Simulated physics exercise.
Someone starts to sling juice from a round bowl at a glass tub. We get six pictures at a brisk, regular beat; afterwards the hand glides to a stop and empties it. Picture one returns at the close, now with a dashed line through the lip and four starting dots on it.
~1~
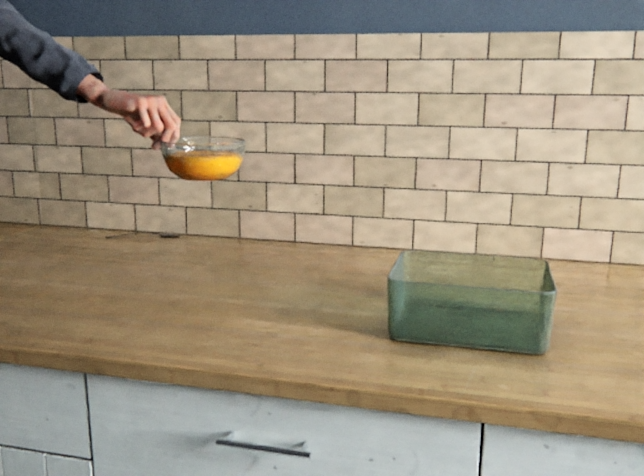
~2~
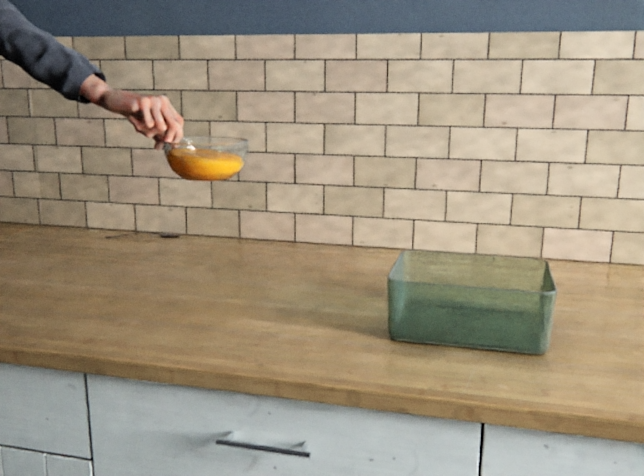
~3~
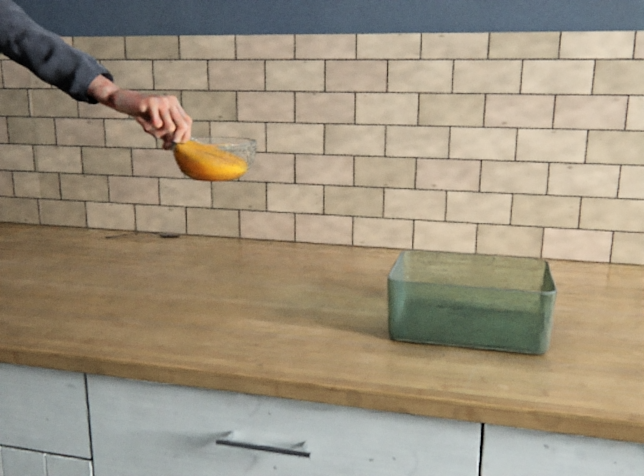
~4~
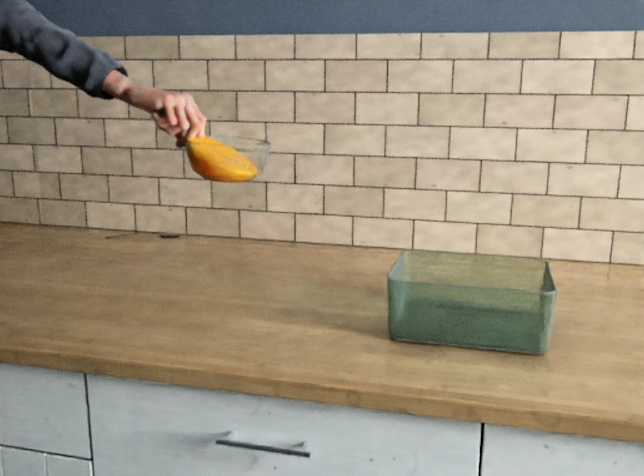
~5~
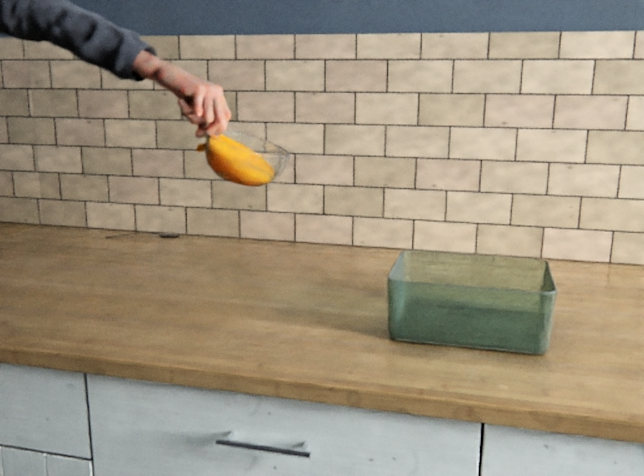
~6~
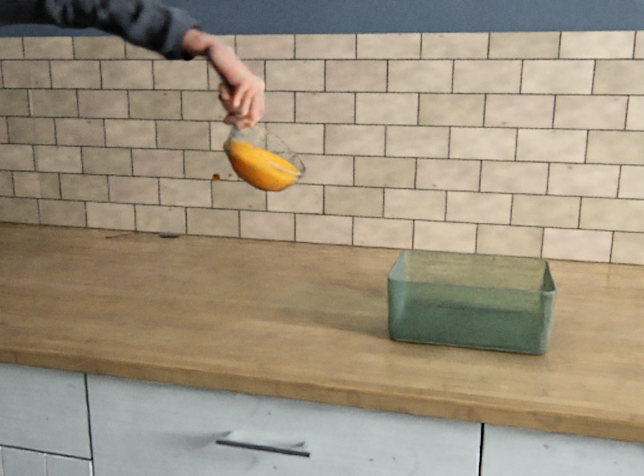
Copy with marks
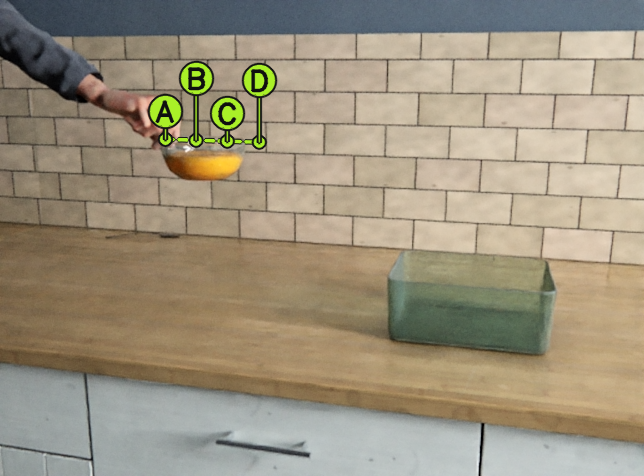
A hand in a dark sleeve holds a clear round bowl of orange juice at the upper left, above a wooden counter seen from the front and slightly above. A green-tinted glass tub sits at the right, with cream tiles behind and pale drawers below. The arm moves gradually right as the bowl tilts rightward, juice sloshing up its left side and a small drop separating there.
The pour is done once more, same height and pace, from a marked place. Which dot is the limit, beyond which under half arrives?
The answer is dot D.
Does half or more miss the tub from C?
Yes.
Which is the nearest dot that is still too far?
That is dot C.
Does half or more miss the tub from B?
Yes, that goes wrong.
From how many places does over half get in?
One.
In lime, A at (165, 139); B at (196, 140); C at (227, 141); D at (259, 142).
With A, about 0 % lands in the tub, 100 % falls short.
With B, about 0 % lands in the tub, 98 % falls short.
With C, about 20 % lands in the tub, 75 % falls short and 5 % goes beside or beyond.
With D, about 69 % lands in the tub, 17 % falls short and 13 % goes beside or beyond.
